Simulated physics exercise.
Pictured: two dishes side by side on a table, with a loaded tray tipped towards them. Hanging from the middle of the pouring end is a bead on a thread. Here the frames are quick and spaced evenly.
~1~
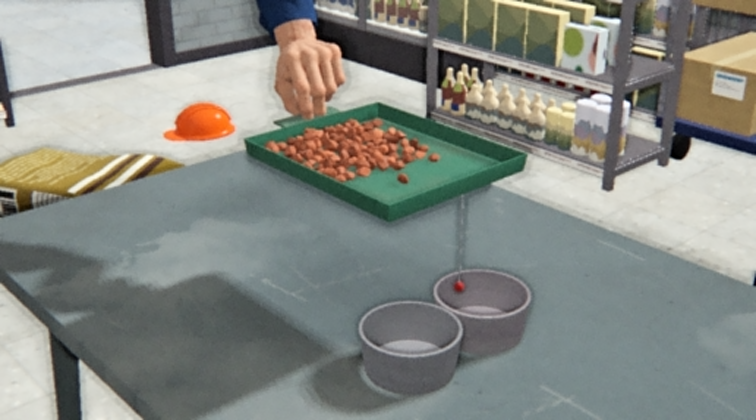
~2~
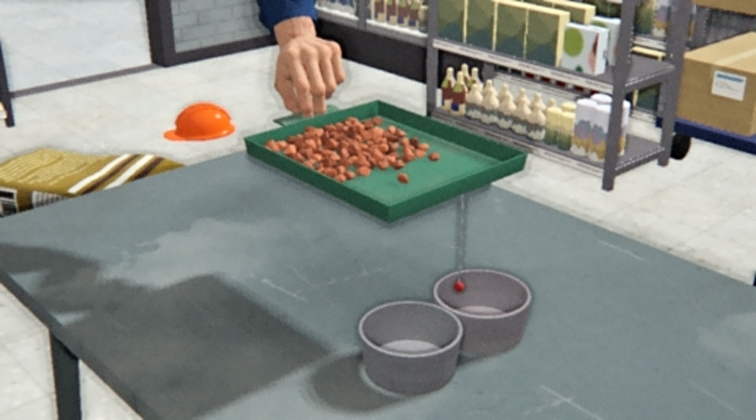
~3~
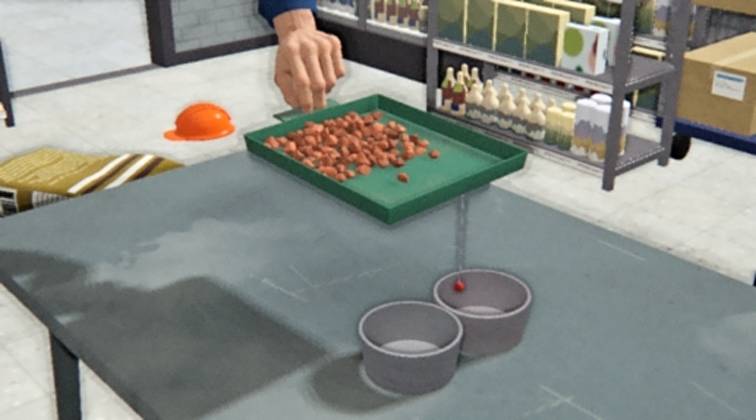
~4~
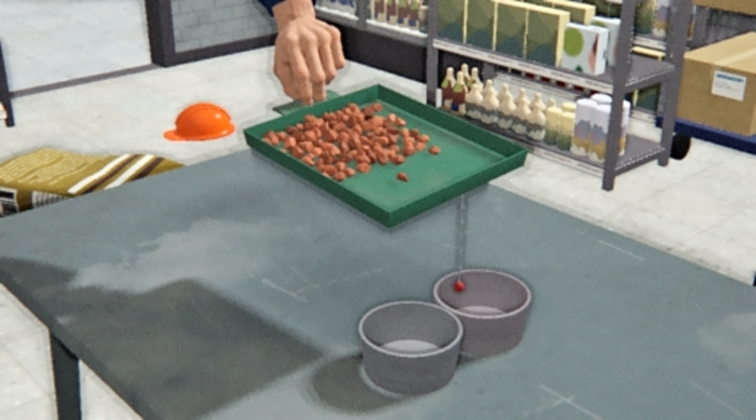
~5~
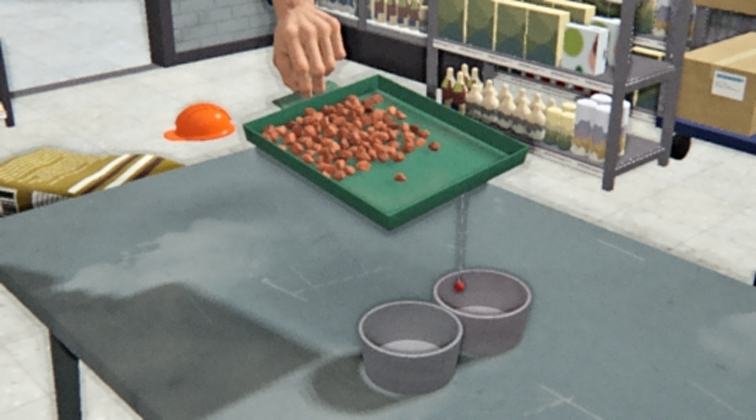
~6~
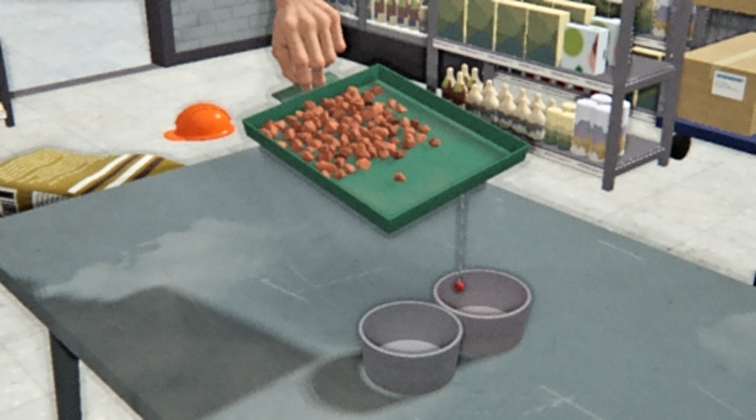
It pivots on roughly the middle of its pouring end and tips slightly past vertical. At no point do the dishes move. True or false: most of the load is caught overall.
True.
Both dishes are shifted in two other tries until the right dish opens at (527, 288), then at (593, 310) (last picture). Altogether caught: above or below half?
Result, first place: Not as much as half; second place: Not as much as half.
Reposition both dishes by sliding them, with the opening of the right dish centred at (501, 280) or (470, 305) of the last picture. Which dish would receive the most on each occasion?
The left of the pair the first time, the left of the pair the second.
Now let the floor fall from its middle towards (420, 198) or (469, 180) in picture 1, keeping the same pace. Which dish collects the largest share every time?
Outcome one: The left side; outcome two: The right side.
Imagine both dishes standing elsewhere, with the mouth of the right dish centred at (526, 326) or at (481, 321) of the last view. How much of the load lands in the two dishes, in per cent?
In order: 0 percent and 30 percent.
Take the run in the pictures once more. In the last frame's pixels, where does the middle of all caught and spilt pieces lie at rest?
I'd place the middle at about (401, 355).
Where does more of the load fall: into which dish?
Winner, as observed: The left-positioned one.
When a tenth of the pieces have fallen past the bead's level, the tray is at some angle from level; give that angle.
Roughly 70 degrees from level.
Soon, tray tipped steeply; nearly all on the tray; a stray few in the left dish.
A while on, tray tipped right over; about a quarter on the tray; about two thirds in the left dish; a small part outside both; a small part in the air.
Towards the end, tray tipped past a quarter turn; most in the left dish; a small part outside both.
Finally, tray tipped past a quarter turn; most in the left dish; none in the right dish; a small part outside both.
